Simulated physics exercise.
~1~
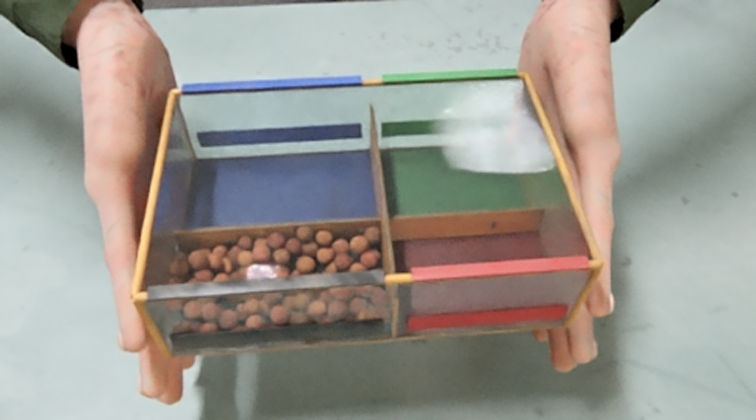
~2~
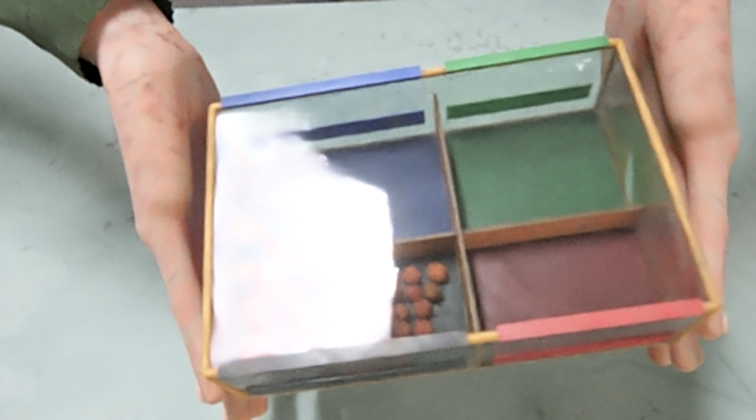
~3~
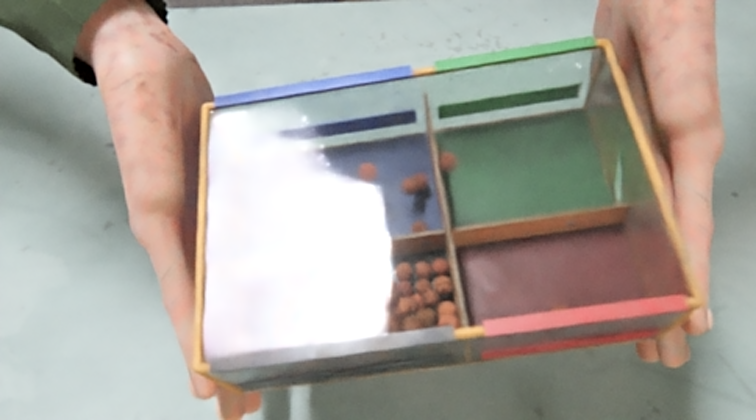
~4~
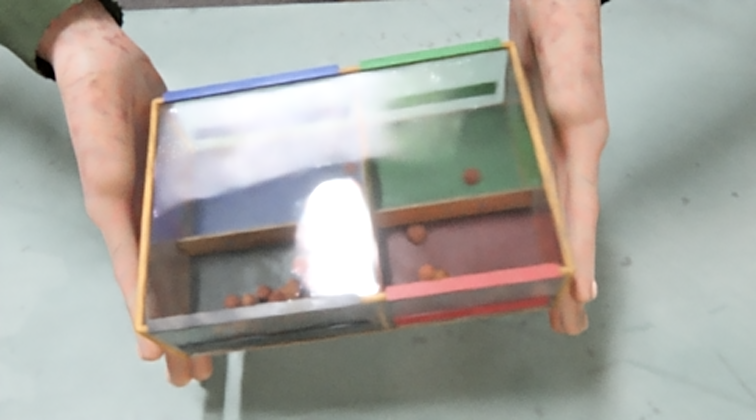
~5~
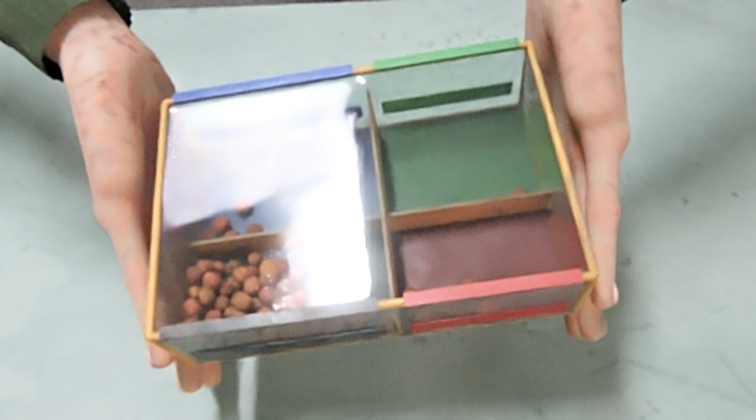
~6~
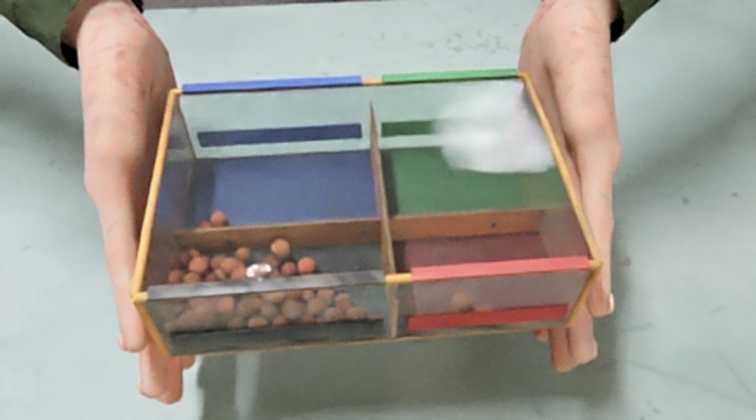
In the video, two hands hold a clear-lidded box with four coloured compartments, shifting and tilting it so brown pellets scatter from the black section, then level it, leaving most pellets in black and a few in the blue and red sections.
